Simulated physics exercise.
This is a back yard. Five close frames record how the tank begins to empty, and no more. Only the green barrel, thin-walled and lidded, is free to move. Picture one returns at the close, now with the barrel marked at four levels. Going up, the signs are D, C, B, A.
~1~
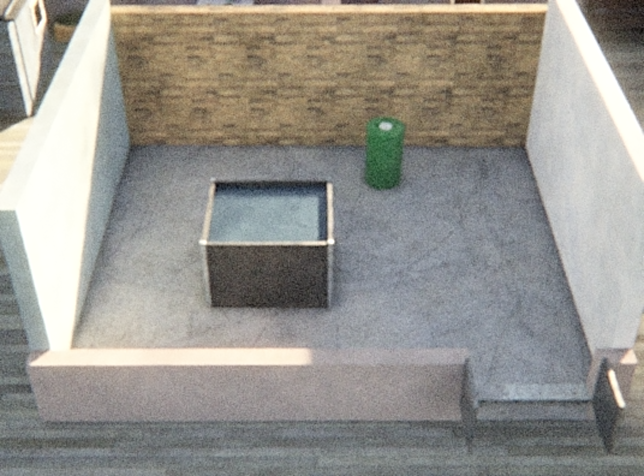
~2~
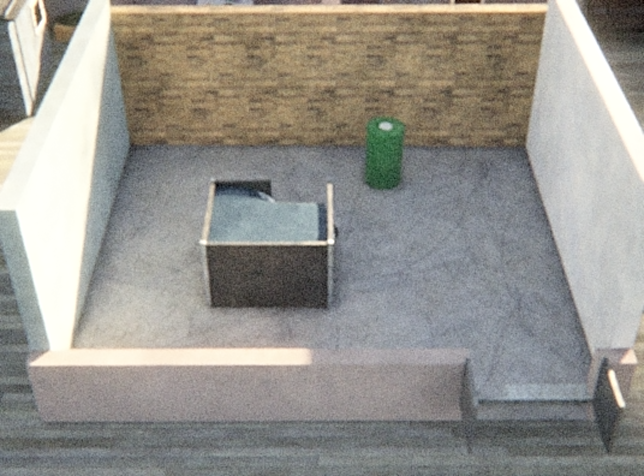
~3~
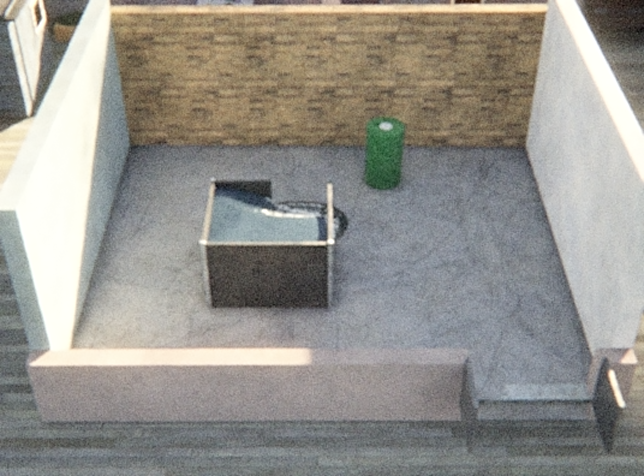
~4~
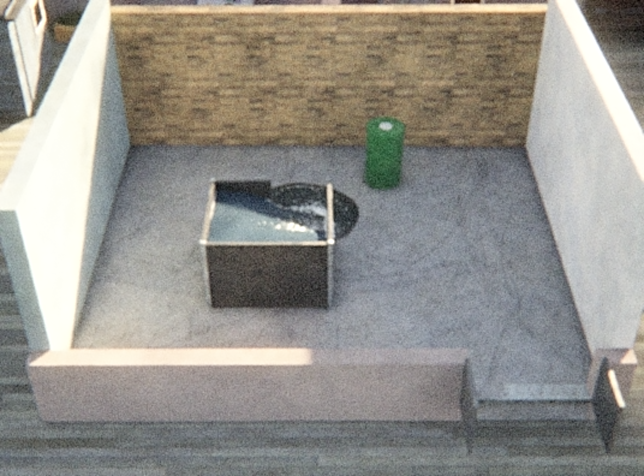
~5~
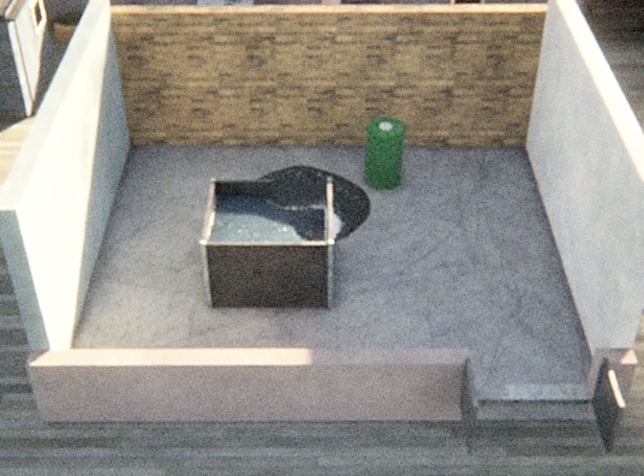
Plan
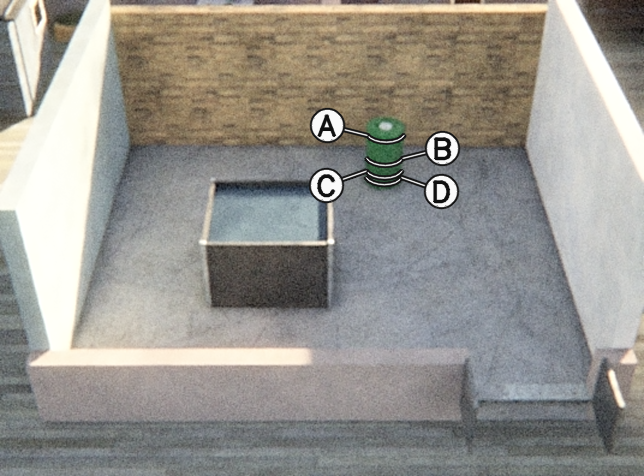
A square, dark-sided tank full of water stands left of centre in a walled back yard, seen from high above the low front wall. A green barrel stands upright behind it to the right, before a tan brick back wall between pale side walls, with an open gate at the front right. Part of the tank's far side opens, and water pours out, spreading darkly across the grey ground towards the motionless barrel, while the camera stays still.
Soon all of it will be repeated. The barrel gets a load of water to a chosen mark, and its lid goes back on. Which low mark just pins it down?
Take B.
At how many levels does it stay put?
Two of them.
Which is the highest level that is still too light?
That would be C.
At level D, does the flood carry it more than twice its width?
Yes.
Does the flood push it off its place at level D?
Yes, that goes wrong.
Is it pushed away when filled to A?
No, not at all.
On the marked copy, A at (386, 142); B at (385, 165); C at (384, 178); D at (384, 184); from the bottom up D, C, B, A.
With A, it does not move.
With B, it does not move.
With C, it is pushed about twice its own width away.
With D, it is pushed about 5 times its own width away.
